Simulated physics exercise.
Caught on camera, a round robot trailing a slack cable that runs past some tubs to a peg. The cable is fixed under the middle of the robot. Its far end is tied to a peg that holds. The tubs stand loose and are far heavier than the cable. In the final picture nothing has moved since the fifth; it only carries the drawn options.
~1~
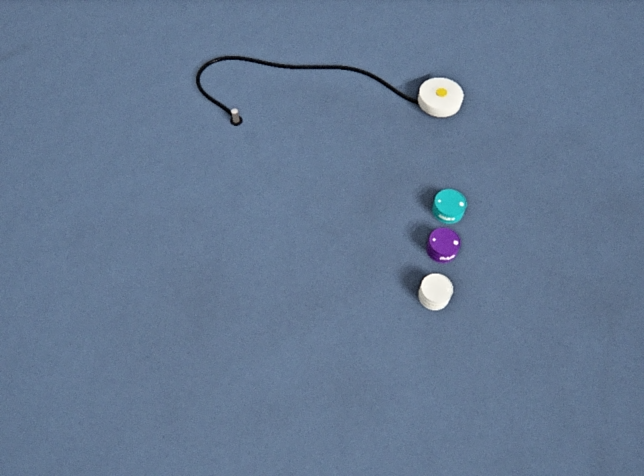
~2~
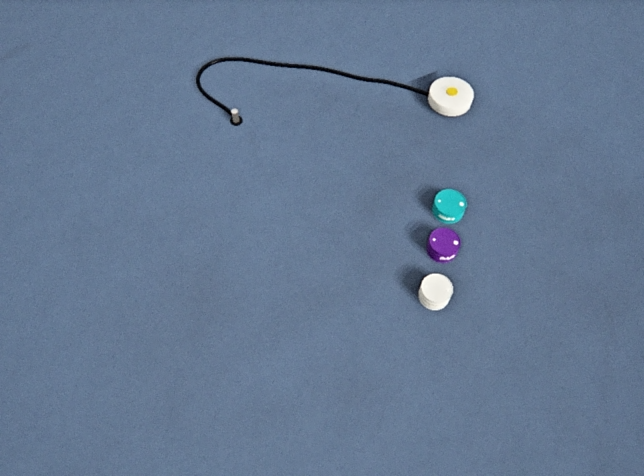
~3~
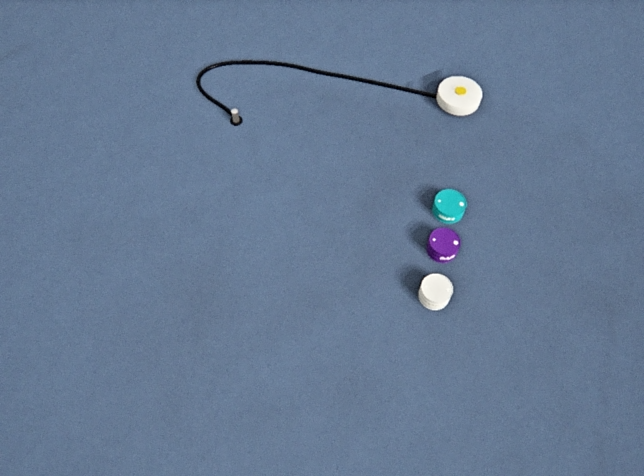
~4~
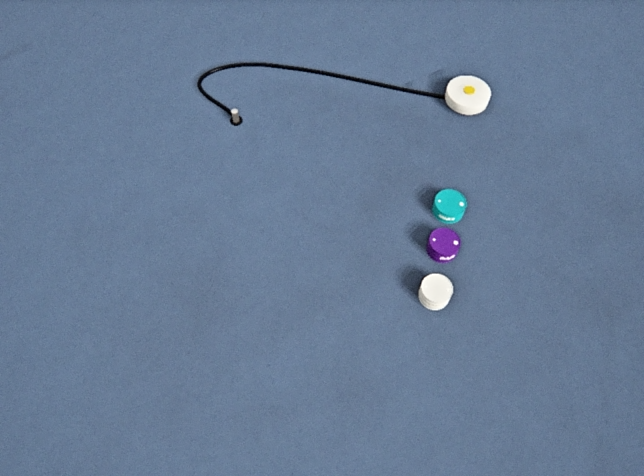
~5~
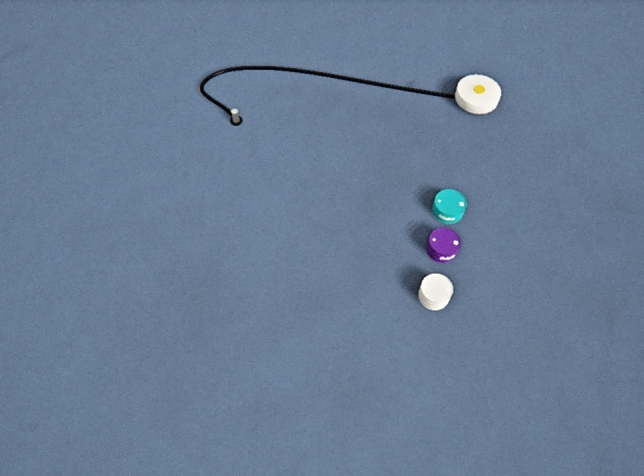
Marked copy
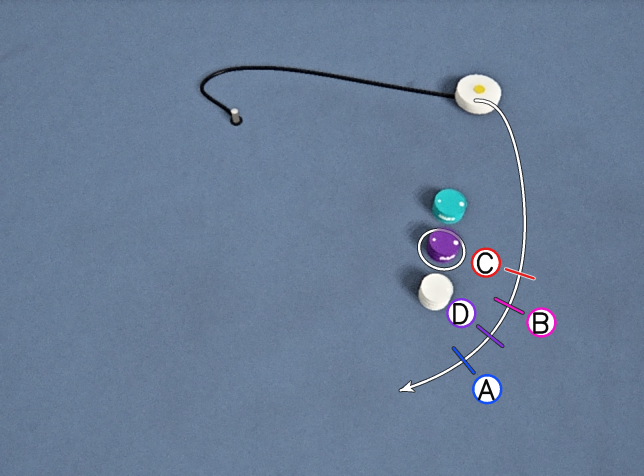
On a blue surface, a round white robot with a yellow spot crept a short way right, drawing out the black cord between it and a small peg, while turquoise, purple and white tubs stayed still.
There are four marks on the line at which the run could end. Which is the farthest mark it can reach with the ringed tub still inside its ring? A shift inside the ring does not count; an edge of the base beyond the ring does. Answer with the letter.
It can go as far as A.
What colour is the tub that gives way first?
The turquoise one.
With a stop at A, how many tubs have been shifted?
By then, one.
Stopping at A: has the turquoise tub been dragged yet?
By then, yes.
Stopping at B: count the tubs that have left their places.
The count is none.
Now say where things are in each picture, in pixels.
In the first picture, turquoise tub (449, 206); robot (440, 98); peg (236, 116).
In the second picture, robot (450, 97); white tub (435, 292).
In the third picture, robot (459, 97); peg (236, 116).
In the fourth picture, robot (467, 96); white tub (435, 292).
In the fifth picture, robot (477, 95); peg (236, 116); purple tub (443, 245); white tub (435, 292).
On the copy, A at (464, 360); B at (509, 306); C at (520, 274); D at (490, 336); the ring at (442, 249); the route from (476, 101) via (524, 245) to (400, 390).
On A. First, robot (524, 170); purple tub (443, 245).
Then, robot (522, 271); purple tub (443, 245).
Finally, robot (466, 357); purple tub (443, 245); turquoise tub (433, 218); the purple tub is still in its ring.
By contrast, B is safe but short; C is safe but short; D is safe but short.
